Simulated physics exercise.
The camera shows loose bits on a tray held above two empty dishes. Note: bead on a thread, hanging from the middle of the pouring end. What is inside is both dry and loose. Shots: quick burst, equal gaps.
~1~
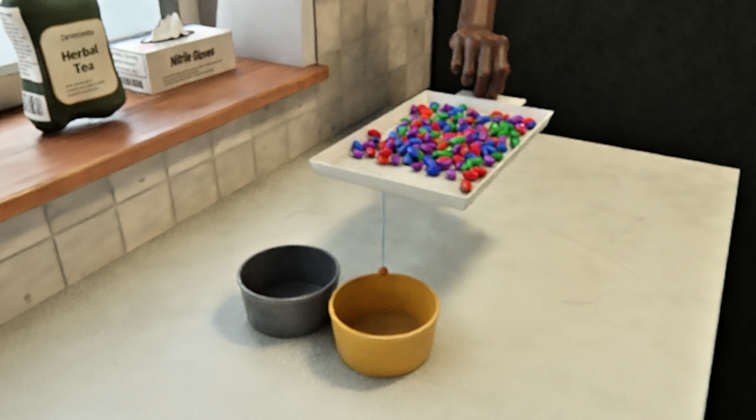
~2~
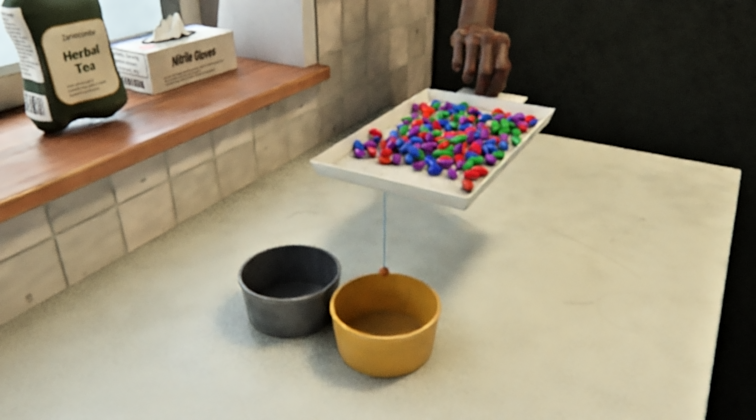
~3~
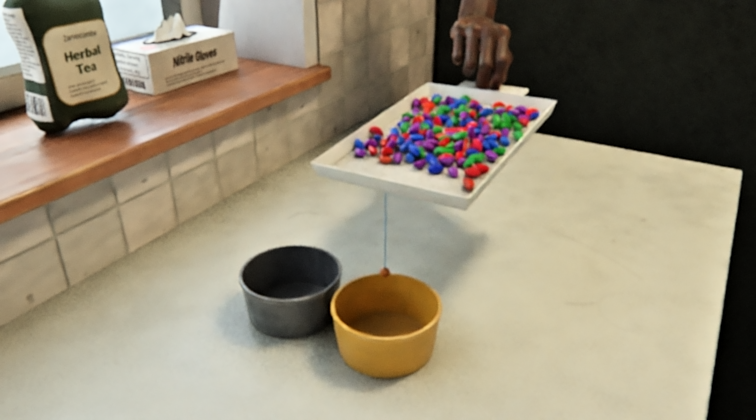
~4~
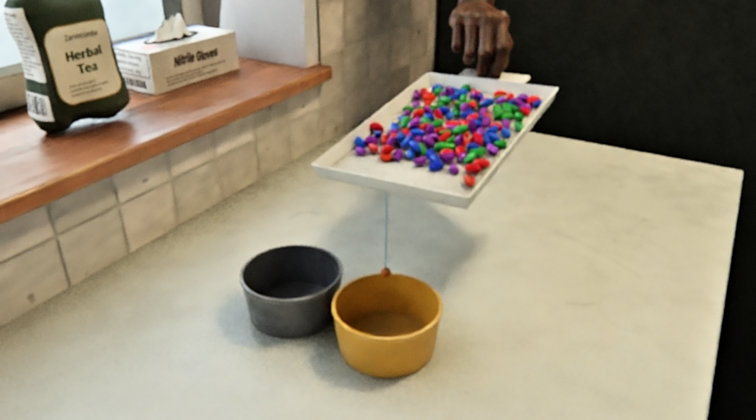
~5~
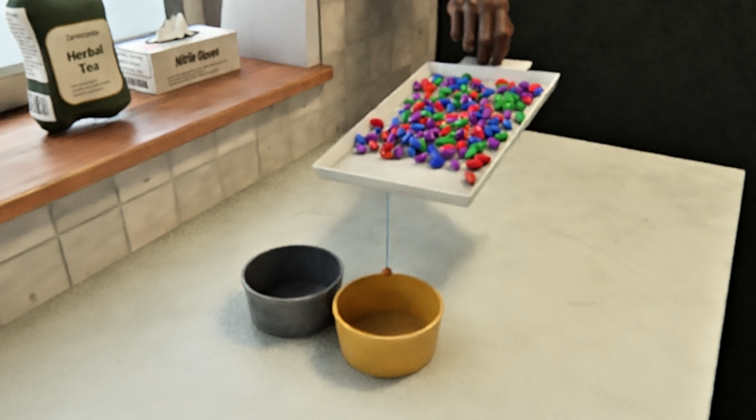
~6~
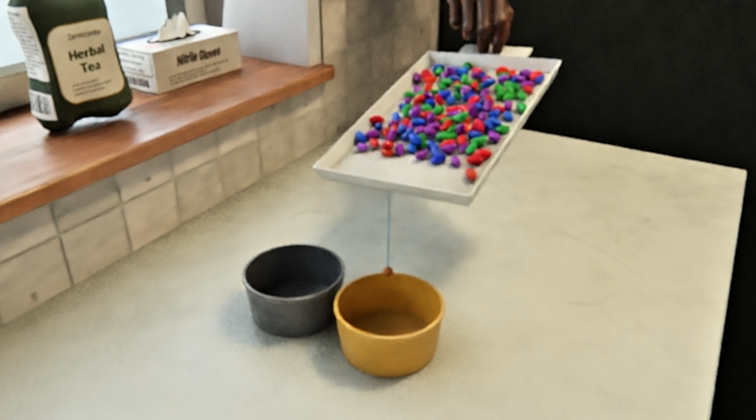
A hand slightly raising the far end of a white tray of colourful jelly beans above empty grey and yellow dishes.
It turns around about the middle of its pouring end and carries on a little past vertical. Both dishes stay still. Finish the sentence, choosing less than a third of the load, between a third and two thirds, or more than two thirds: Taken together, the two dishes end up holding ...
Taken together, the two dishes end up holding more than two thirds of the load.
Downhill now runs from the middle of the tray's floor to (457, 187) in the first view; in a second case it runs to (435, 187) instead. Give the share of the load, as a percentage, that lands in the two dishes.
40 % and 30 %, roughly.
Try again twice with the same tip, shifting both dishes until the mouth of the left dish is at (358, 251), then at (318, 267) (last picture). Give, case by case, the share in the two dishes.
0% for the first placement, 70% for the second.
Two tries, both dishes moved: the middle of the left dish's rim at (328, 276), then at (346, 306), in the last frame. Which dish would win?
Outcome A - the left-side one; outcome B - the left-side one.
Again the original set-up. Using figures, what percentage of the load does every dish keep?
Left 50 per cent, right 30 per cent.
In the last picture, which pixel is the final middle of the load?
I'd say the middle ends up at about (311, 316).
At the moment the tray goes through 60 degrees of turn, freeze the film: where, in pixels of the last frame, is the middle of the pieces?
I'd mark the middle close to (375, 135).
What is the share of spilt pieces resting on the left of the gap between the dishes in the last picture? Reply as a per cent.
Around 90 per cent, I reckon.
Just after the last frame, tray tipped steeply; almost all on the tray; just a few in the left dish; just a few in the air.
A moment on, tray tipped right over; roughly two thirds on the tray; just a few in the right dish; about a tenth in the left dish; just a few outside both; roughly a quarter in the air.
Further on, tray tipped past a quarter turn; roughly a third in the right dish; roughly half in the left dish; roughly a quarter outside both.
When it is over, tray tipped past a quarter turn; roughly a third in the right dish; roughly half in the left dish; roughly a quarter outside both.
